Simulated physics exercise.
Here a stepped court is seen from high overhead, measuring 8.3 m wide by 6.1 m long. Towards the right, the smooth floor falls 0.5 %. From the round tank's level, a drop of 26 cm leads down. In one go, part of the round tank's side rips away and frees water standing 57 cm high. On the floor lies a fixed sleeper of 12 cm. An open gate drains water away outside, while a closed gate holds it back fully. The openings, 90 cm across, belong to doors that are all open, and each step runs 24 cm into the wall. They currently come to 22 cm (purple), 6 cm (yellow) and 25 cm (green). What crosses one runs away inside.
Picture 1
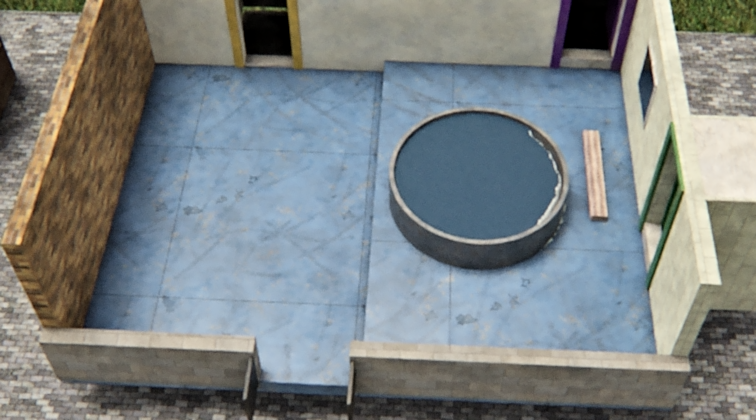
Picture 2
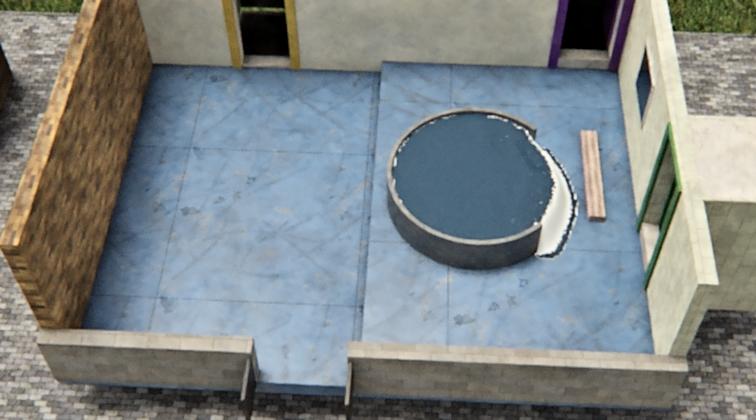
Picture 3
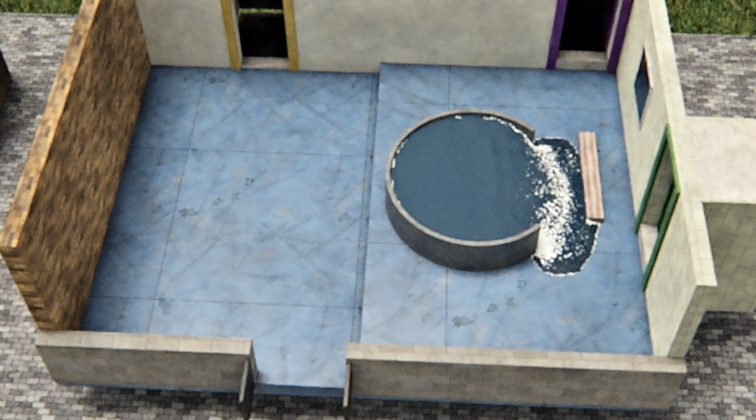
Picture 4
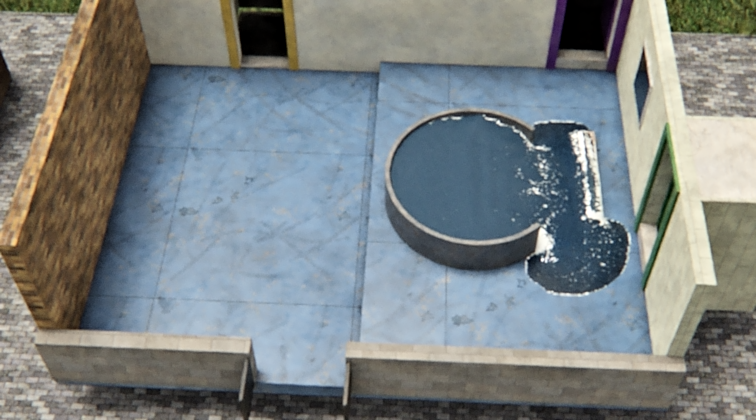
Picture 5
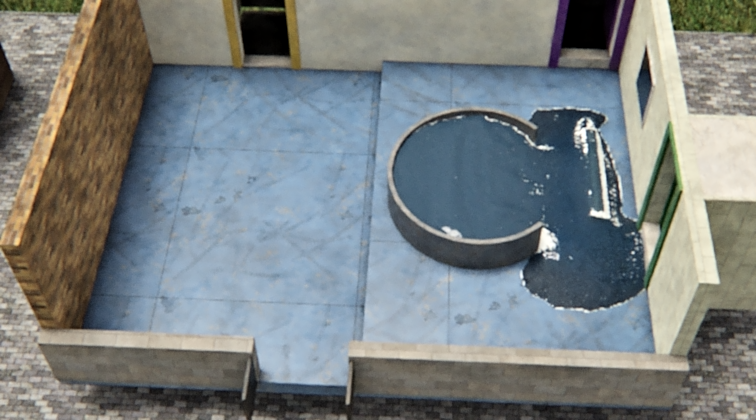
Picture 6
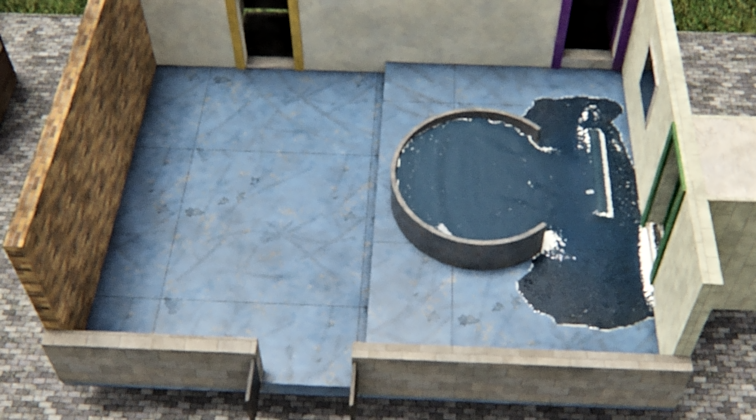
In this clip, a round tank of dark water on a blue floor opens along its right side, and water pours out, surrounds a narrow plank-like object, and spreads across the right part of the walled court, reaching the green-framed door.
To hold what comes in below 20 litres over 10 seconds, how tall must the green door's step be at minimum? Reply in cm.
About 30 cm.
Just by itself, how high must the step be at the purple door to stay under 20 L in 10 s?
Roughly 26 cm at purple.
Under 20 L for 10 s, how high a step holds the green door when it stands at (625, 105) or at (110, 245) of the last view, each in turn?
Roughly 17 cm for the first and 7.0 cm for the second.
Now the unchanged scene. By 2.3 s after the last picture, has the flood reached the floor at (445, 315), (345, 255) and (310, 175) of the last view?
Those three come out soaked, bone-dry and bone-dry, in that order.
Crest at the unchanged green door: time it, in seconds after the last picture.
Around 1.0 s, give or take.
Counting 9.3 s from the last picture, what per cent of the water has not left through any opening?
Share still there: Approx. 96 percent.
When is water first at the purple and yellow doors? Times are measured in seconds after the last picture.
Purple 0.4 s, yellow 3.6 s.
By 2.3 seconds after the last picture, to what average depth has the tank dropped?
Average depth: Approx. 20 cm.
Then, 0.7 s after the last picture water covers 15 % of the floor, deepest (38 cm) near (582, 202); 33 cm at the green door, 13 litres in over its 25 cm step.
Then, 2.3 s after the last picture water covers 30 % of the floor, deepest (38 cm) near (663, 376); 24 cm at the green door, 55 litres in over its 25 cm step.
Then, 9.3 s after the last picture water covers 95 % of the floor, deepest (10 cm) near (216, 72); 8 cm at the green door, 57 litres in over its 25 cm step.
At the green door as built, the water peaked near 34 cm, 0.9 s after the last picture.
Run again over the same 10 s with other heights there, 47 litres in over 26 cm, 3 litres over 35 cm. The limit of 20 litres is kept from about 30 cm up.
